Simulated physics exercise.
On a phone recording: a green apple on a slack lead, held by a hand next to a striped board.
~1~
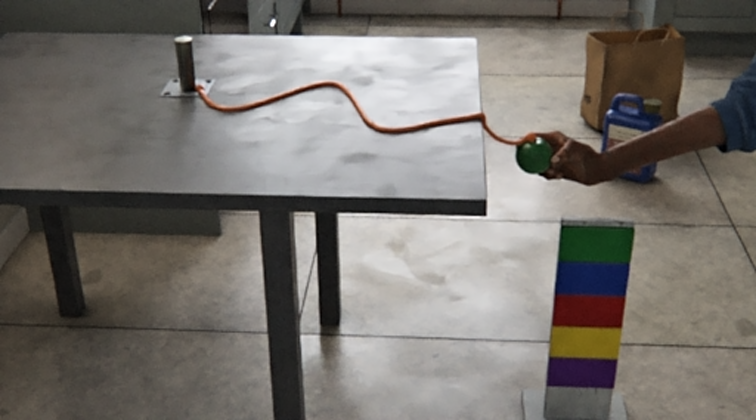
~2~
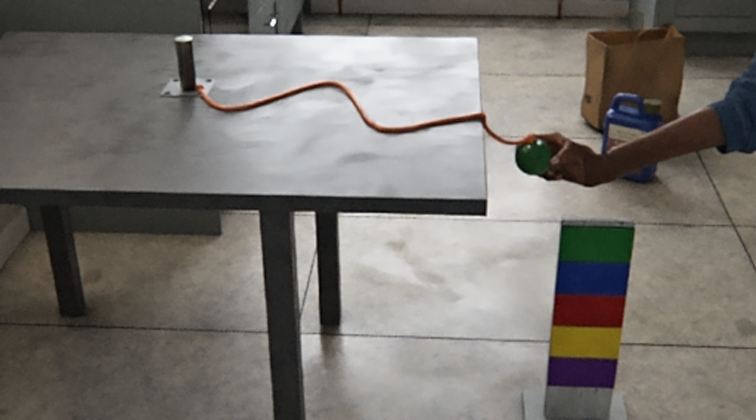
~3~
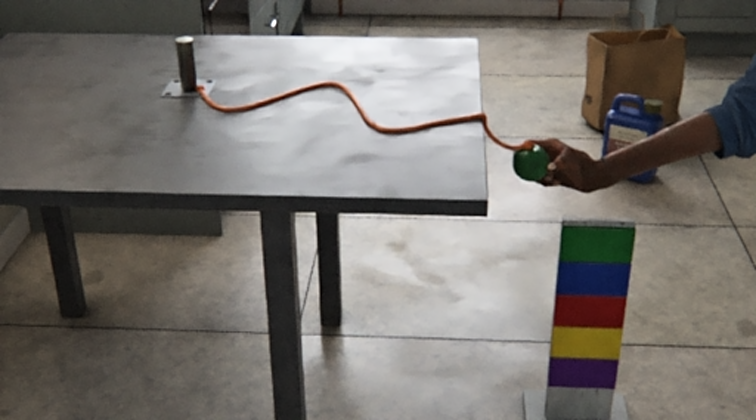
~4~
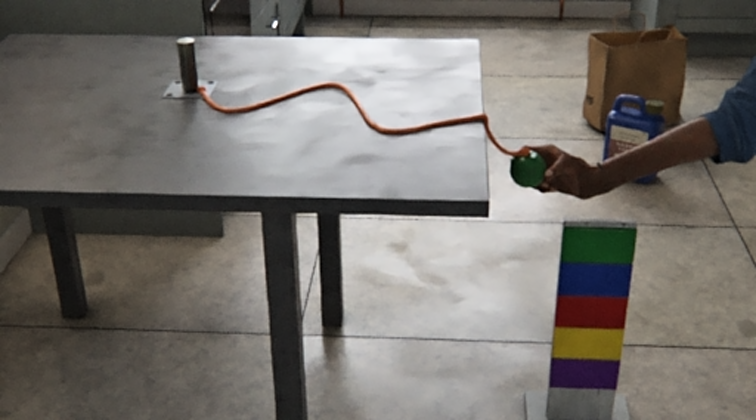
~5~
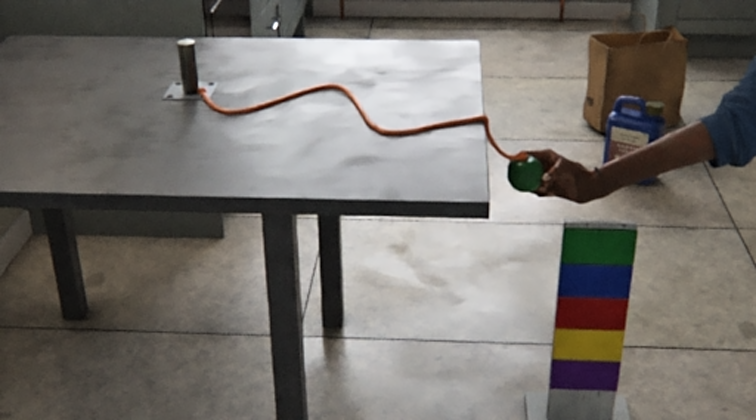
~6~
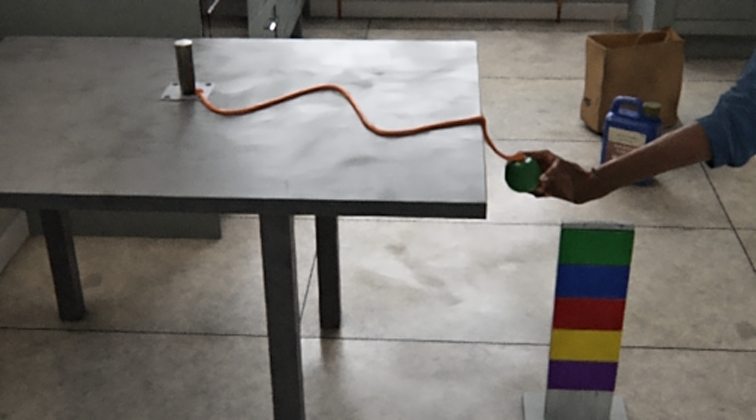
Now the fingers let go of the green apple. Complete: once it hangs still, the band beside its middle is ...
... Red.
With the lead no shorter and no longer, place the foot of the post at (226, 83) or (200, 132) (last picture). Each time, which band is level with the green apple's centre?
Answer, in order: Yellow, yellow.
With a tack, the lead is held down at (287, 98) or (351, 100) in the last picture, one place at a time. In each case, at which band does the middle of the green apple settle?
Results, in sequence: Blue / green.
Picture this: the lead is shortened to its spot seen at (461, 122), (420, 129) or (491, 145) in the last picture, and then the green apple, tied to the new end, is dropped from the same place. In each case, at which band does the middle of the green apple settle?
Lab note - try 1: Green; try 2: Higher than all five; try 3: Blue.
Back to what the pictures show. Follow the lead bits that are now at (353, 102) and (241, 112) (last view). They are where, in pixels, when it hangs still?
Roughly (432, 109) for the first and (278, 97) for the second.
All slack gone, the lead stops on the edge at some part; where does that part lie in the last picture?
It's the point at about (365, 122).
Early on, apple near (510, 291); level with blue.
Midway, apple near (445, 297); level with red.
Near the end, apple near (486, 307); level with red.
Finally, apple near (475, 306); level with red. The lead holds its middle at red.
